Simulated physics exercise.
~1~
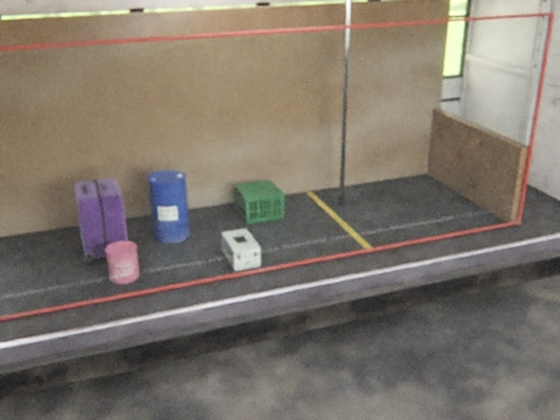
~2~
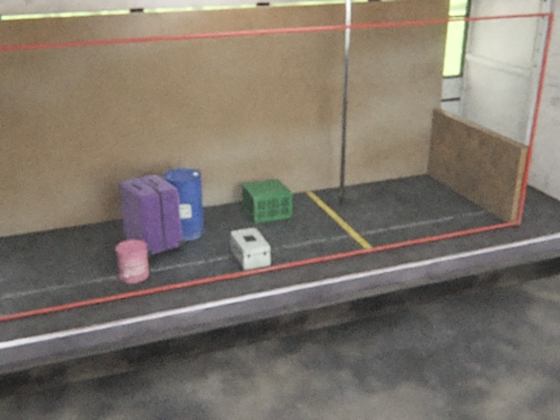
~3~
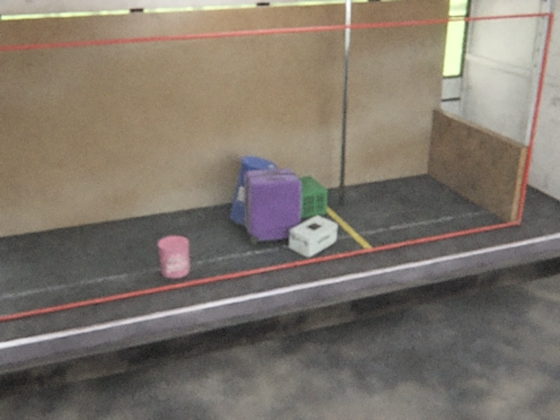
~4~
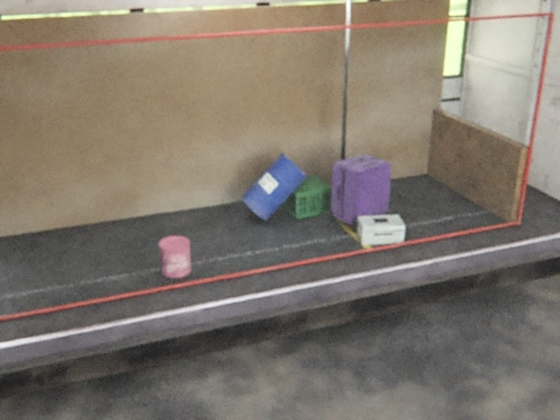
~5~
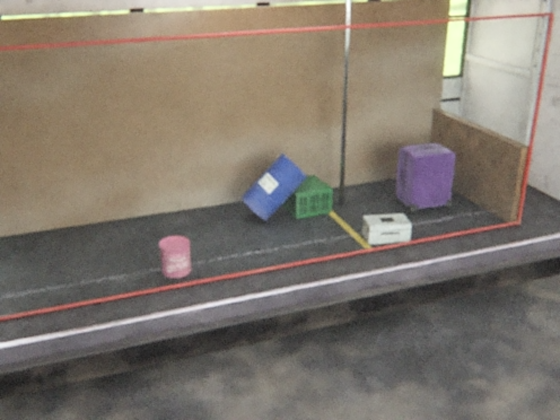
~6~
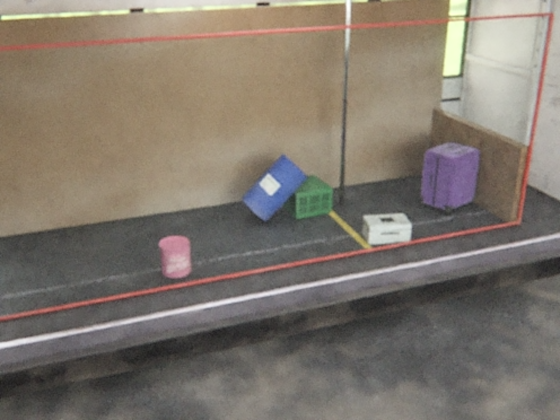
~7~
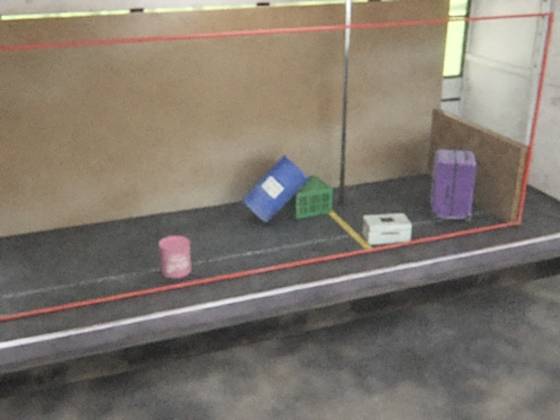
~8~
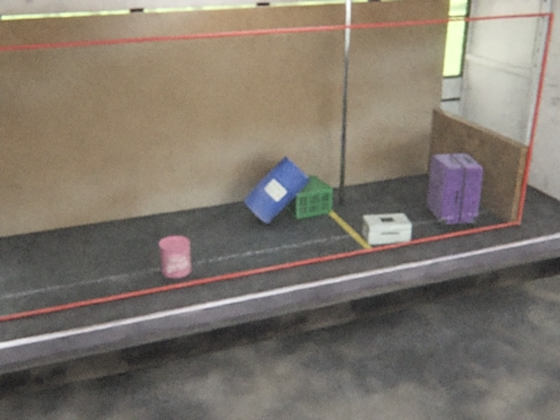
A cargo bay with a dark floor, a brown back wall, a pole and red edging is seen from a fixed, slightly raised view in front. At the left stand a purple wheeled case, a blue drum and a pink bucket, with a green crate and a white toolbox nearer the yellow line. Everything slides right, and the case bunches up with the drum, crate and toolbox as the drum tips. The bucket stops well short of the line, while the drum stays leaning beside the crate, also short. The toolbox crosses the line and stops, and the upright case rolls on, turning, to rest near the low right-hand panel.
